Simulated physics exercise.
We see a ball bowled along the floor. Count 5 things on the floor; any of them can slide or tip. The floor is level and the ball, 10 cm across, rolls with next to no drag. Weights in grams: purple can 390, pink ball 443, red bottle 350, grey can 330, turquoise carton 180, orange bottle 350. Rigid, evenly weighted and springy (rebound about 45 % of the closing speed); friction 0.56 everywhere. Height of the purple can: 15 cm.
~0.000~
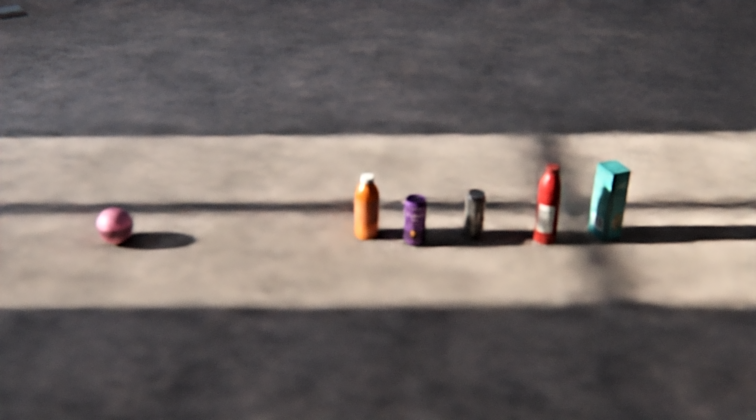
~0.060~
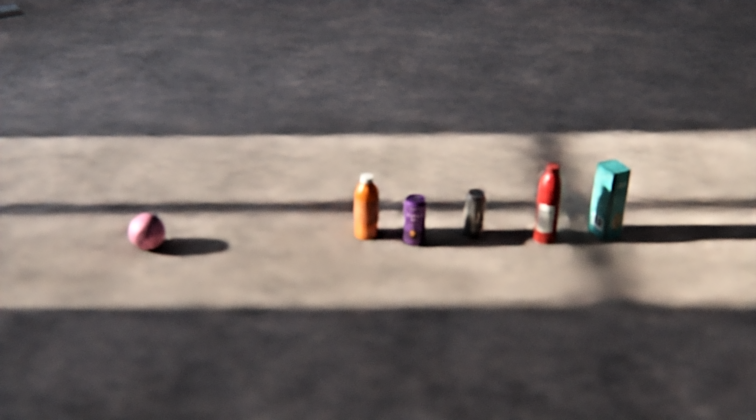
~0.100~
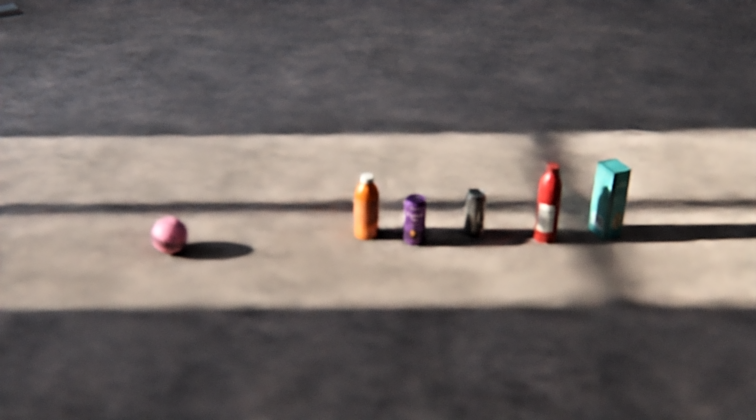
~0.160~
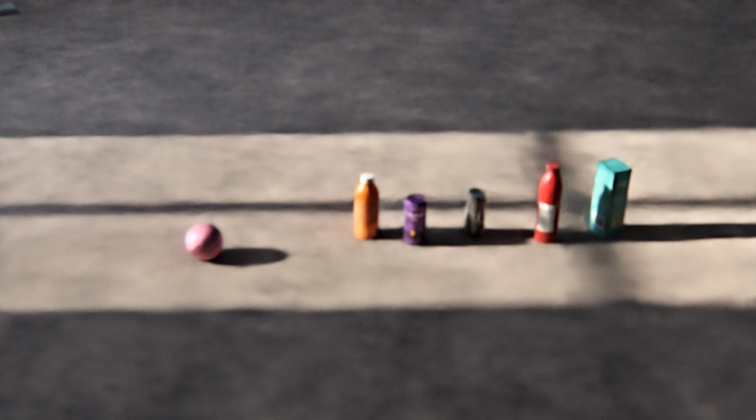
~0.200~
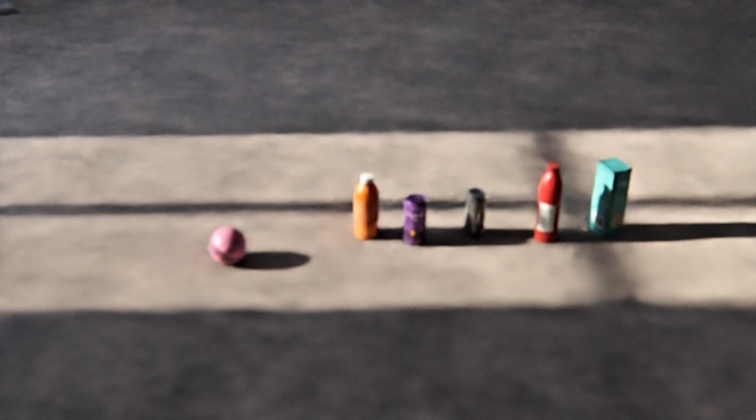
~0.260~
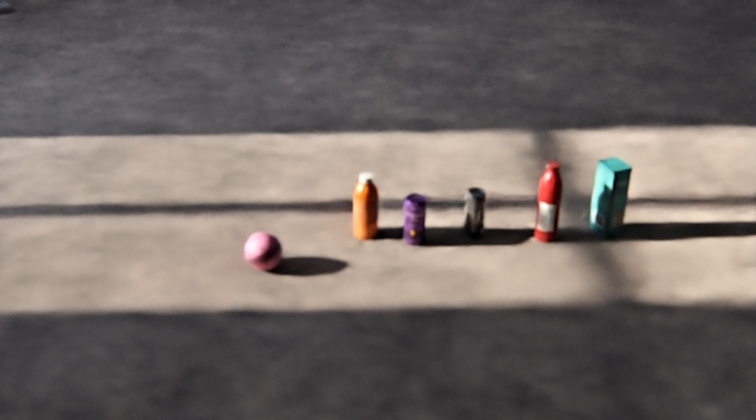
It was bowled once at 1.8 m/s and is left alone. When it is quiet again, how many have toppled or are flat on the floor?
Lost: Zero.
After 0.46 s, 82 cm rolled; pink ball near (389, 270).
After 0.86 s, 153 cm rolled; pink ball near (663, 312).
After 1.16 s, things are still on the move.
By the end (1.3 s), all 5 in place, give or take 8 cm. Seen from the same camera at the end, purple can near (415, 220), red bottle near (550, 202).
